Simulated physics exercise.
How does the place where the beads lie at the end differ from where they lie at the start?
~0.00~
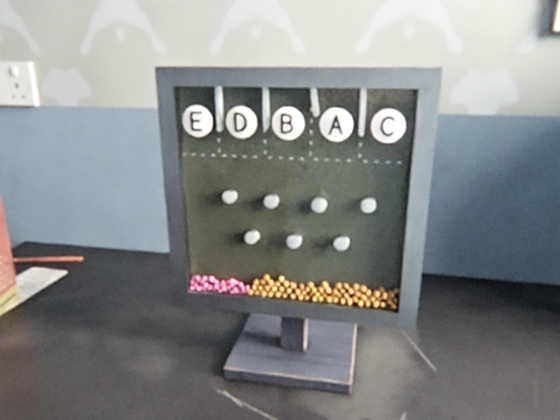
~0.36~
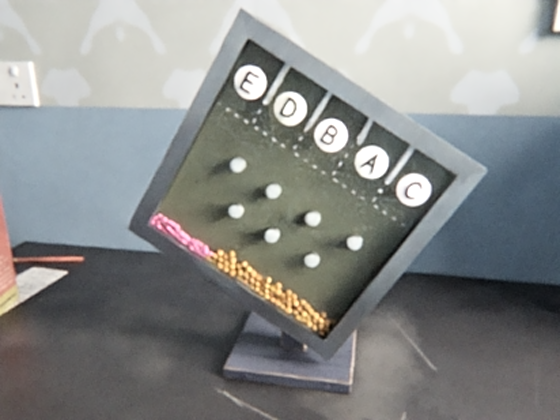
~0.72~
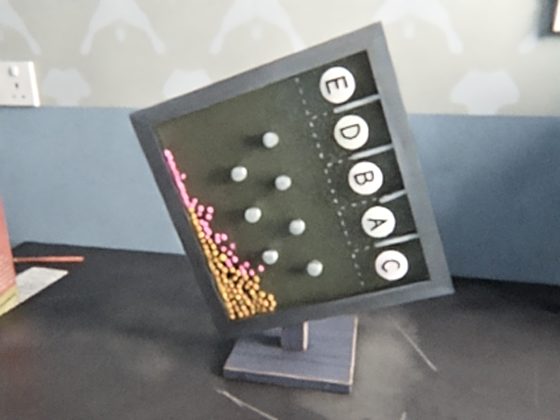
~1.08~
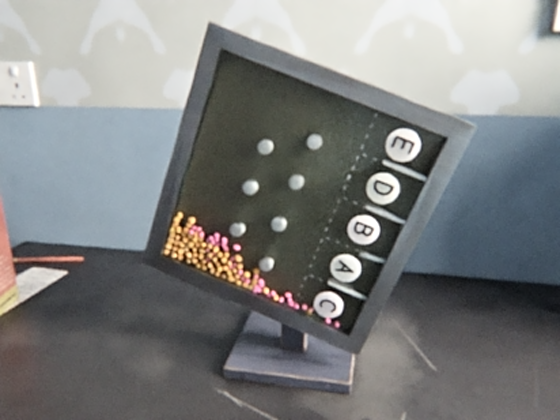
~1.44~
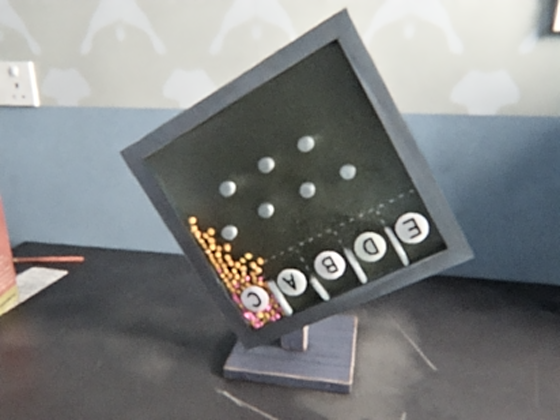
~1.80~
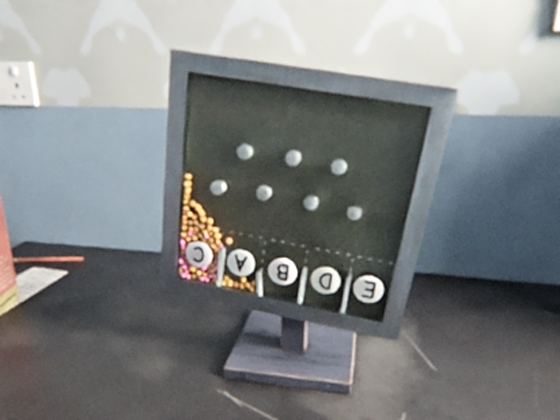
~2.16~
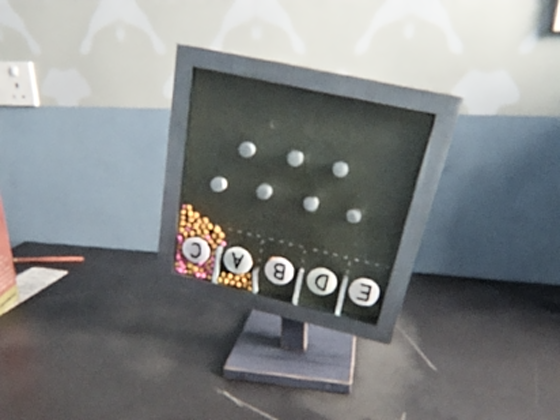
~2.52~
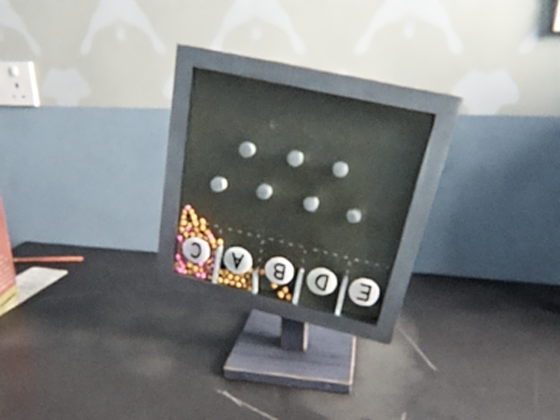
At the start the beads lie in a thin layer along the bottom of the box, while at the end they are heaped at the lower left, mostly in pocket C. The middle of the beads ends up farther left and a little higher than it began.
